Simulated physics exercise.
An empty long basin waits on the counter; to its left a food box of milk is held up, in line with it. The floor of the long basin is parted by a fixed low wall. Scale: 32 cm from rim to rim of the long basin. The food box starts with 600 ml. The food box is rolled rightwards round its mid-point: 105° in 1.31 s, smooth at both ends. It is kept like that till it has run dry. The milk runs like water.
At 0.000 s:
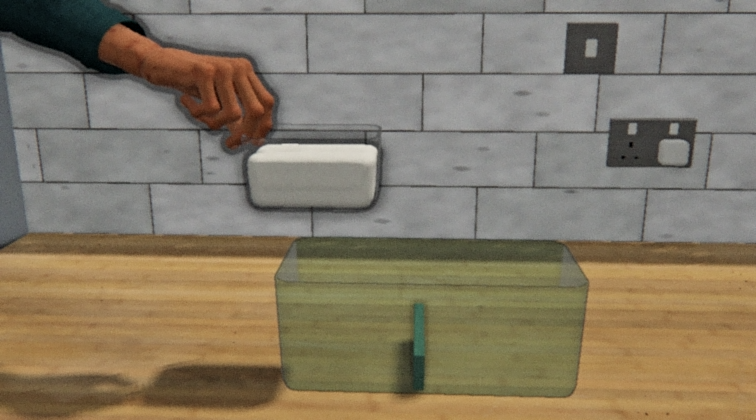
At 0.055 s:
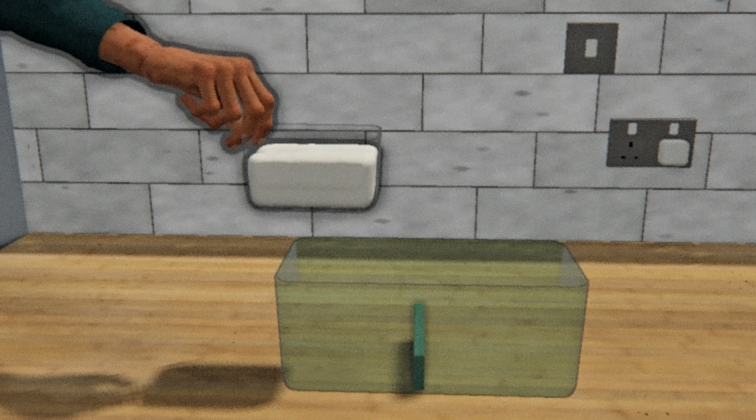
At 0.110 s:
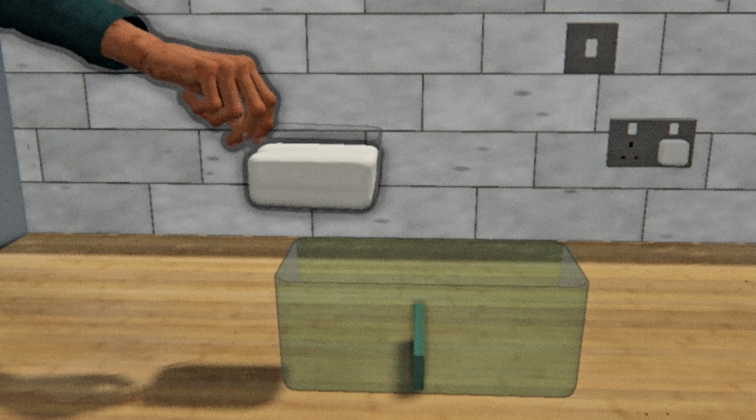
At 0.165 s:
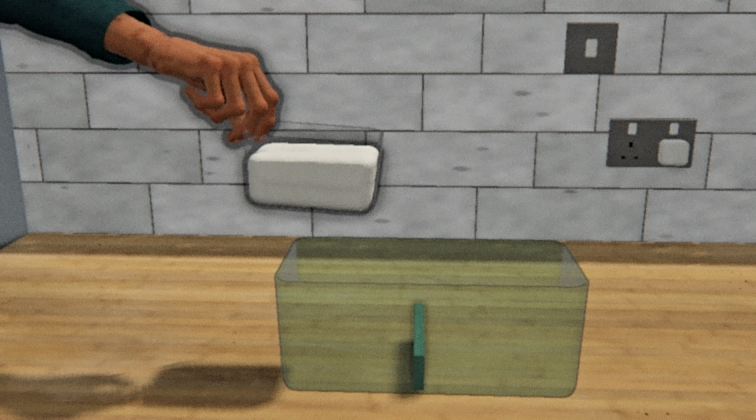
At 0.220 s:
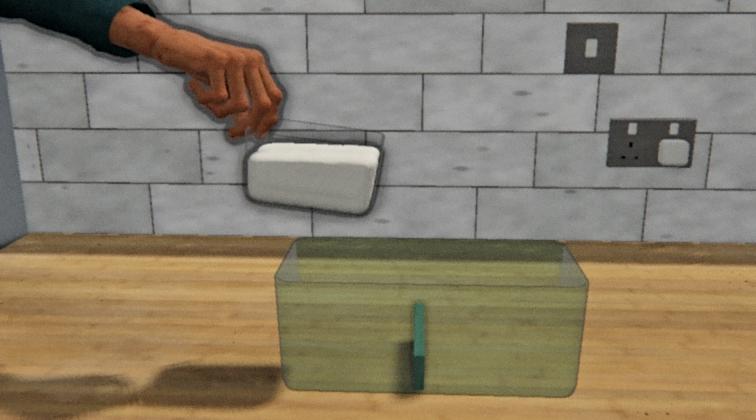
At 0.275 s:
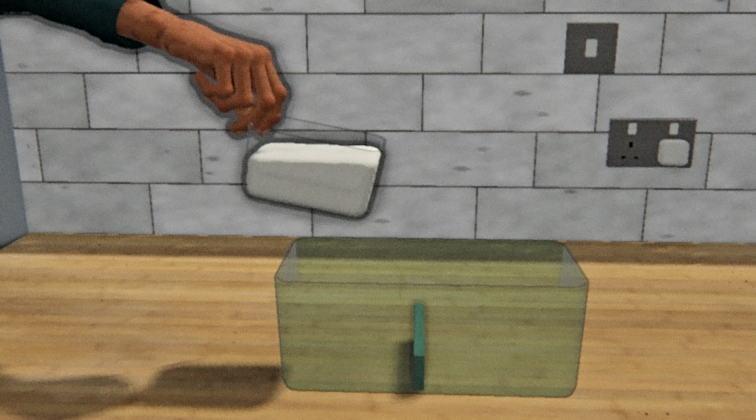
We see a hand at the upper left by a clear box of white milk, above and left of an empty, see-through green basin on a wooden counter. The box starts level, then slowly tilts slightly to the right.
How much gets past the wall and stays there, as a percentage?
Roughly 66 per cent is past the wall.
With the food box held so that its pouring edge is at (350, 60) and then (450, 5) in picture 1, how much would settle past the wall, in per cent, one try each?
In turn about 60 and 95 per cent.
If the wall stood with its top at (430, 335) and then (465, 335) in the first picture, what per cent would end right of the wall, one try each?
In turn about 55 and 5 per cent.
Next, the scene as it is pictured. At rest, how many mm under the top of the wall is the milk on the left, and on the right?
Some 32 mm on the left and 26 mm on the right.
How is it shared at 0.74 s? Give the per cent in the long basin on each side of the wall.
Near 1 on the left, 14 on the right.
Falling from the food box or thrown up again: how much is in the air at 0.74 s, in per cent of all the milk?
Near 26 in a hundred.
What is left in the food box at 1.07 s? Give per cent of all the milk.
Some 12 per cent.
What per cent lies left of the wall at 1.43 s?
Near 32 in a hundred.
By 0.74 s the tilt is 63° and 59 per cent is still to pour, 1 is left of the wall and 13 right of it.
By 1.07 s the tilt is 97° and 12 per cent is still to pour, 17 is left of the wall and 66 right of it.
By 1.43 s the tilt is 105° and 0 per cent is still to pour, 33 is left of the wall and 66 right of it.
By 1.81 s the tilt is 105° and 0 per cent is still to pour, 33 is left of the wall and 66 right of it.
At rest 33 per cent lies left of the wall, 66 right of it and 0 outside.
